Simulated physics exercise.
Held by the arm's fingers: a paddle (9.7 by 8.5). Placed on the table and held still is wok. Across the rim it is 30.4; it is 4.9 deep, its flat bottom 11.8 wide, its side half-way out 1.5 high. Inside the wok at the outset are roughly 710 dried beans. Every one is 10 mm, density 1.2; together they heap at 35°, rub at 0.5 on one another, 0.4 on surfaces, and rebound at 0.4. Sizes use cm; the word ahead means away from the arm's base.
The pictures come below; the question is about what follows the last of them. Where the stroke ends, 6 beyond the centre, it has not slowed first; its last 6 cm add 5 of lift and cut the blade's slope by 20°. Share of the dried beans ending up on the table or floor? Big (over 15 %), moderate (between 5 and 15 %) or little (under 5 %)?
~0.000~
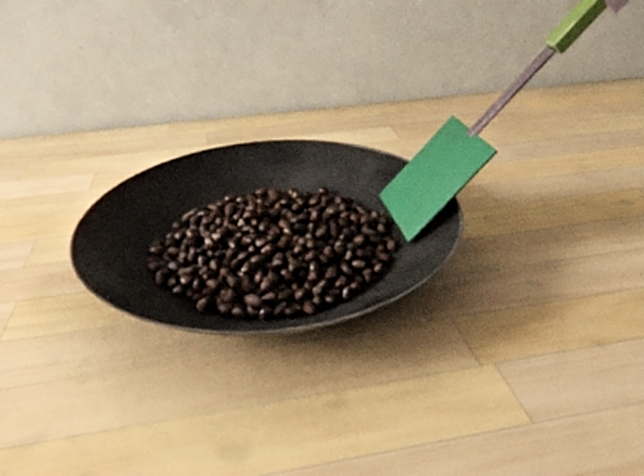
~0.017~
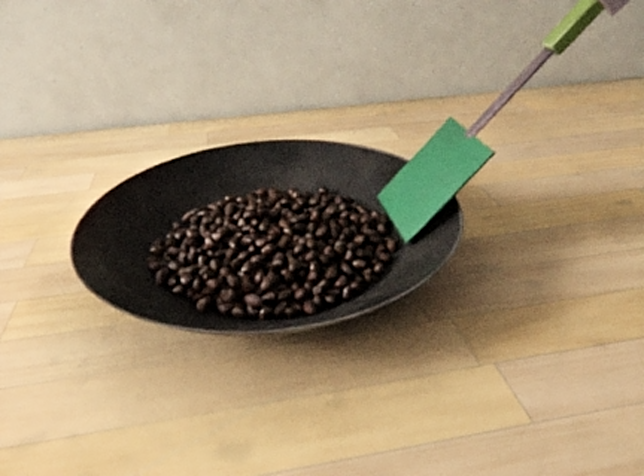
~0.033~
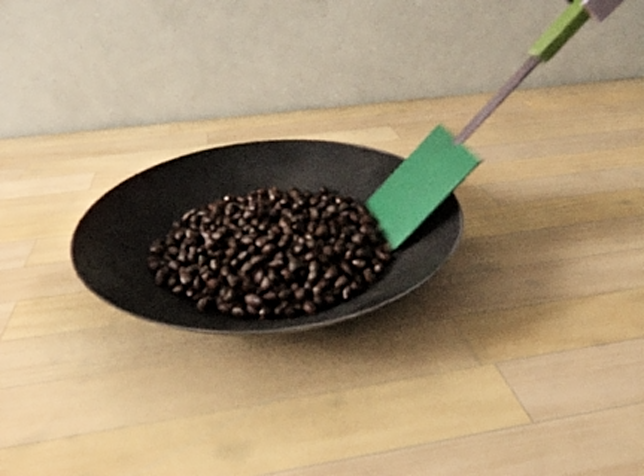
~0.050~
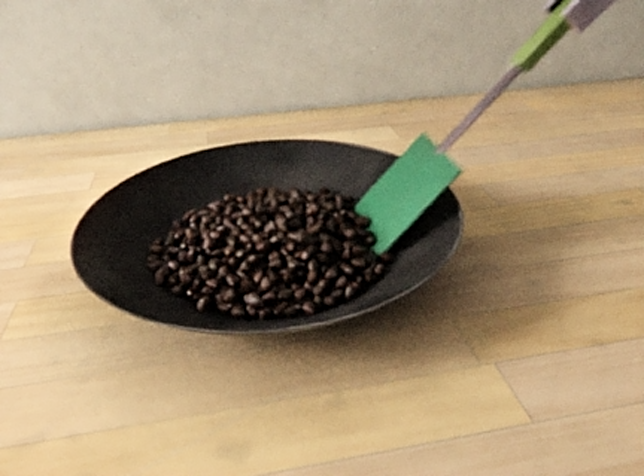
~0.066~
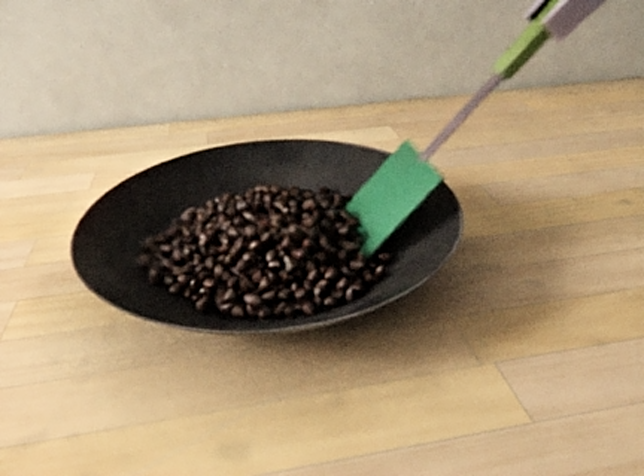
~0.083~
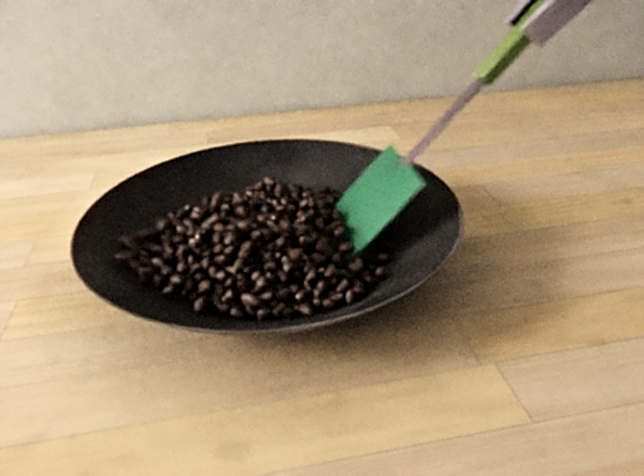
The share is moderate.
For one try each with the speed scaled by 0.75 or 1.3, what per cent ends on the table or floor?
Around 0 per cent and around 10 per cent.
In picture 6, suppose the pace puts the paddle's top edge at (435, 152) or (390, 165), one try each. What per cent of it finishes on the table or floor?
Around 0 per cent, then around 10 per cent.
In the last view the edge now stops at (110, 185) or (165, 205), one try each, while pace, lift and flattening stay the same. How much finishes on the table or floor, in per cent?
I'd say some 30 per cent, then some 10 per cent.
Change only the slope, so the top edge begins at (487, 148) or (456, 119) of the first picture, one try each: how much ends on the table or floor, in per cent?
Close to 5 and 5 percent respectively.
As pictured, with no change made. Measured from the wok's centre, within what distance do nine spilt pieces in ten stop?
Distance: Approx. 40 cm.
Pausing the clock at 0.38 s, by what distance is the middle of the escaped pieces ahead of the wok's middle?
Distance ahead of centre: Approx. 24 cm.
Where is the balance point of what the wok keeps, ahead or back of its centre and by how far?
What stays is shifted forward by around 5.0 cm.
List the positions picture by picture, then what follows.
In the first picture, the paddle top edge at (474, 132), sloping 47°; upper third of the load around (273, 236), from x 155 to 390, top at y 190; 714 in the wok.
In the second picture, the paddle top edge at (472, 133), sloping 47°; upper third of the load around (274, 236), from x 155 to 395, top at y 190.
In the third picture, the paddle top edge at (459, 140), sloping 47°; upper third of the load around (274, 236), from x 155 to 390, top at y 190.
In the fourth picture, the paddle top edge at (442, 149), sloping 47°; upper third of the load around (272, 235), from x 155 to 385, top at y 190.
In the fifth picture, the paddle top edge at (424, 157), sloping 47°; upper third of the load around (266, 232), from x 145 to 385, top at y 190.
In the sixth picture, the paddle top edge at (407, 162), sloping 47°; upper third of the load around (258, 230), from x 125 to 385, top at y 180; 714 in the wok.
After 0.12 s, sloping 47°, highest piece 6 above the table; 714 in the wok.
After 0.16 s, sloping 39°, highest piece 6 above the table; 714 in the wok.
After 0.38 s, sloping 27°, highest piece 6 above the table; 663 in the wok, 49 on the table or floor, 2 on the blade or in flight.
After 1.43 s, sloping 27°, highest piece 6 above the table; 662 in the wok, 52 on the table or floor.
In the end, 662 in the wok, 52 on the table or floor. That is 7 % on the table or floor.
